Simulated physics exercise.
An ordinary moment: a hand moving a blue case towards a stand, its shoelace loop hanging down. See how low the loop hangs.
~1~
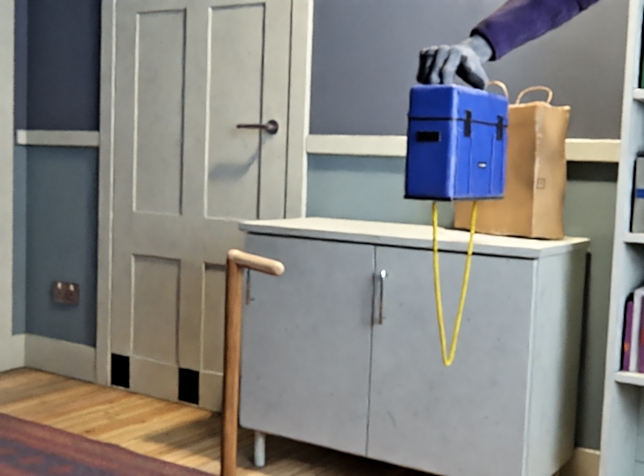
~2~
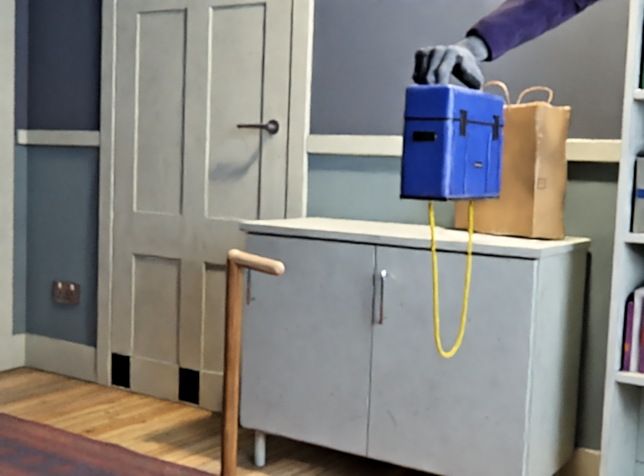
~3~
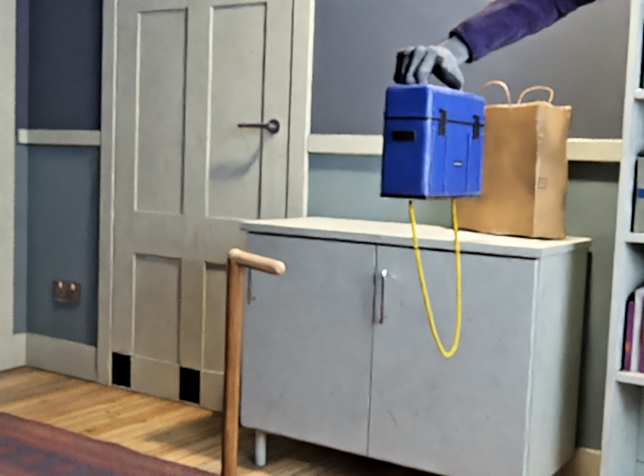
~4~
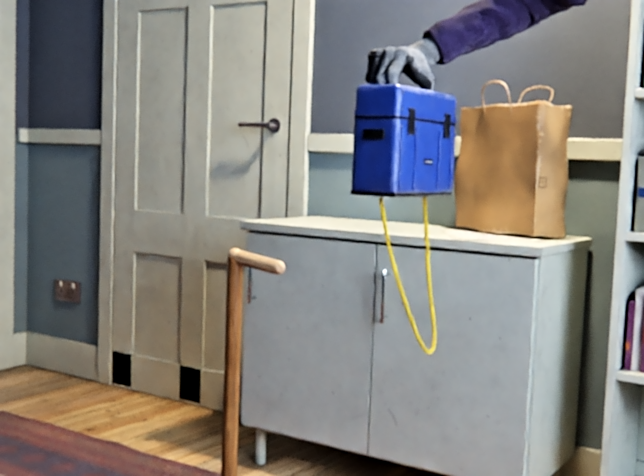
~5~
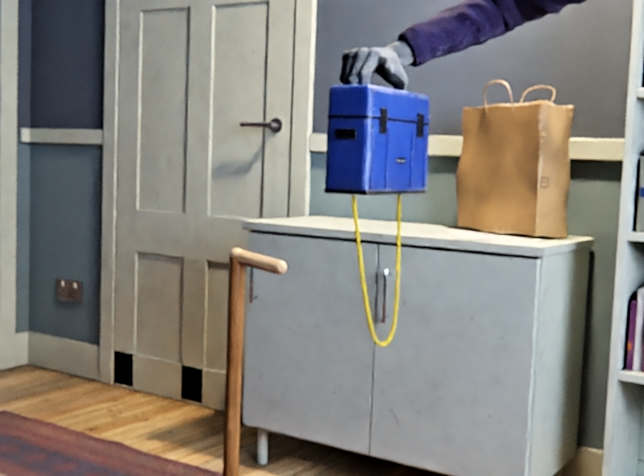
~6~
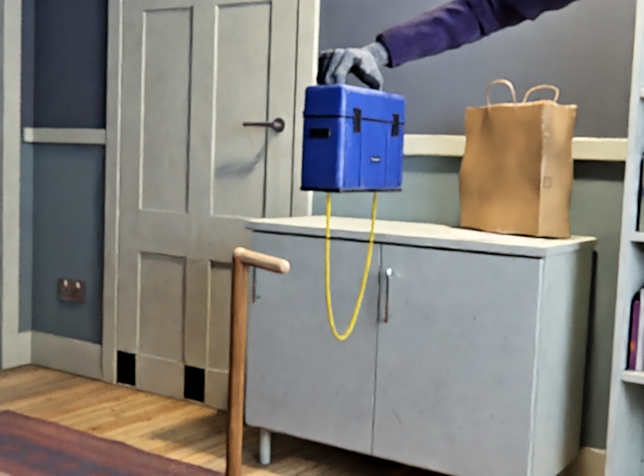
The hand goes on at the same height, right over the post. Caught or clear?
Outcome: The blue case snags on the hook.
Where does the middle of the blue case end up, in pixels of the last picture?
Around (162, 136).
Then, 0.30 s past the final frame, case nearing the post near (307, 140).
Then, 0.76 s past the final frame, case over the post near (239, 138).
Then, 1.22 s past the final frame, case past the post near (178, 136).
When it is over, case past the post near (163, 136); loop tight round the post, hand stopped. The blue case gets caught.
